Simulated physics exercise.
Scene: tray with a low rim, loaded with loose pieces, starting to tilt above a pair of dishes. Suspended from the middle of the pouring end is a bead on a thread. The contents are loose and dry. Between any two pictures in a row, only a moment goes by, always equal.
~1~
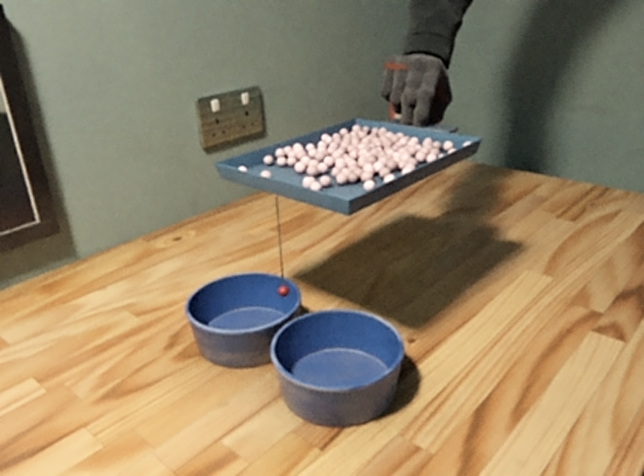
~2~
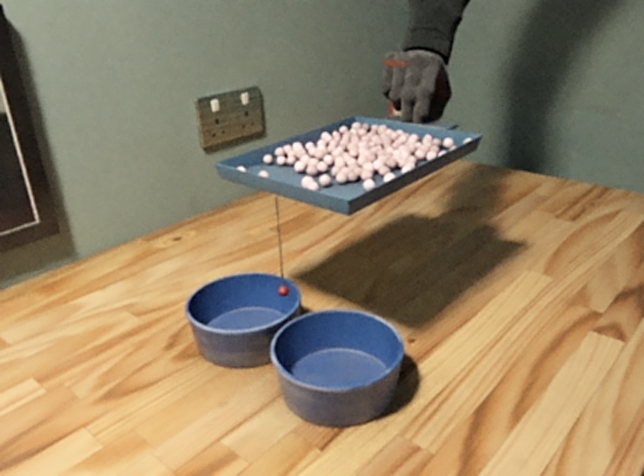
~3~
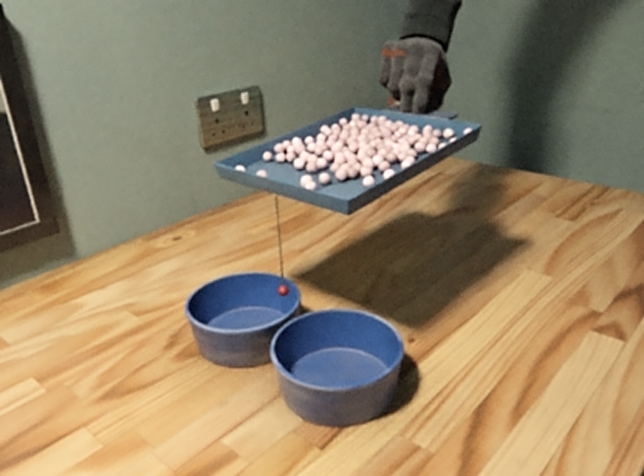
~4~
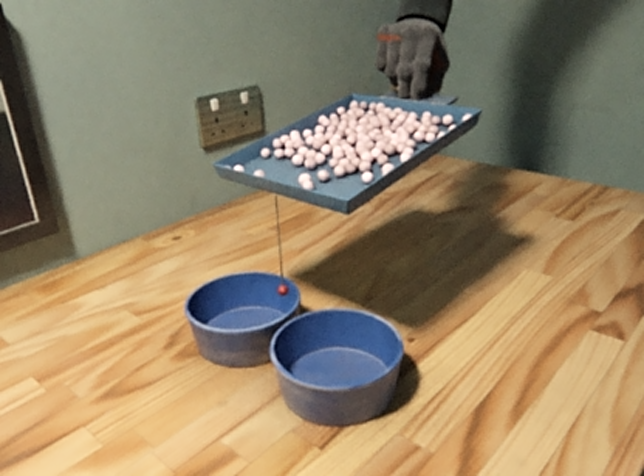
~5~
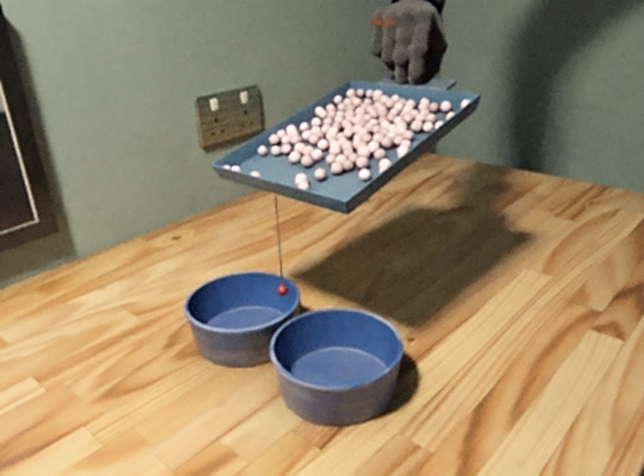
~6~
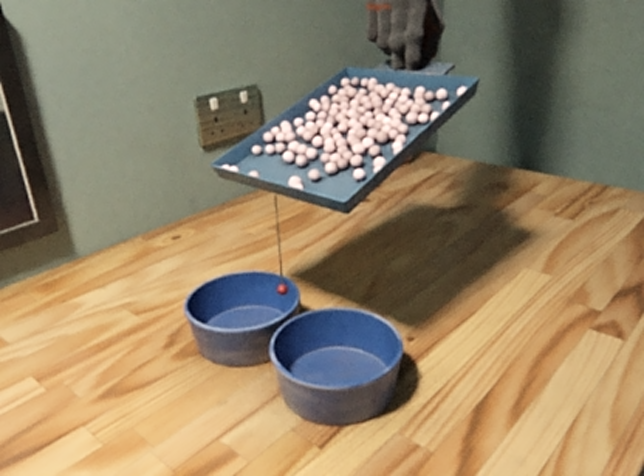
On a pale wood-plank surface before a grey-green wall with a socket plate, seen from slightly above by a still camera, two blue dishes sit side by side. Above them a dark-gloved hand holds a blue tray of pale pink pearls, a red bead hanging from its near end on a thread. The hand rises, steadily tilting the tray toward the dishes, and the pearls shift slightly down it.
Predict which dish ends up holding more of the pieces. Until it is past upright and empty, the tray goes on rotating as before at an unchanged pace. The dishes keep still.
Most of the load heads over to the left dish, I'd guess.
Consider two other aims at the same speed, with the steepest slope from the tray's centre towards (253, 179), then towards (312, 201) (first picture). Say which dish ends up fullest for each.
The first try: The left dish. The second: The right-hand dish.
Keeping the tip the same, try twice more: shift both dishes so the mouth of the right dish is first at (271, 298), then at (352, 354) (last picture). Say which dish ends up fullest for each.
In the first try it's the right-side dish, and in the second it's the left-side dish.
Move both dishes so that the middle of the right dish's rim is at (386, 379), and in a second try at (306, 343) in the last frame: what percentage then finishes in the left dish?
The first position comes out at 50 per cent, the other at 50 per cent.
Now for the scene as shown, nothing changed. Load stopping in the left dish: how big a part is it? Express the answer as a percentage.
Some 40 per cent.
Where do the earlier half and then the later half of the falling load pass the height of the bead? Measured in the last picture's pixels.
Around (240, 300), followed by around (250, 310).
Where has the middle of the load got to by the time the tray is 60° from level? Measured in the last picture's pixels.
The middle of the pieces shows up near (277, 173).
Just after the last frame, tray tipped steeply; the larger part on the tray; just a few in the right dish; about a tenth in the left dish; just a few outside both; about a tenth in the air.
A moment on, tray tipped right over; about a tenth on the tray; about a tenth in the right dish; roughly a quarter in the left dish; roughly a quarter outside both; roughly a quarter in the air.
Further on, tray tipped past a quarter turn; roughly a quarter in the right dish; roughly a third in the left dish; roughly a third outside both.
When it is over, tray tipped past a quarter turn; roughly a quarter in the right dish; roughly a third in the left dish; roughly a third outside both.
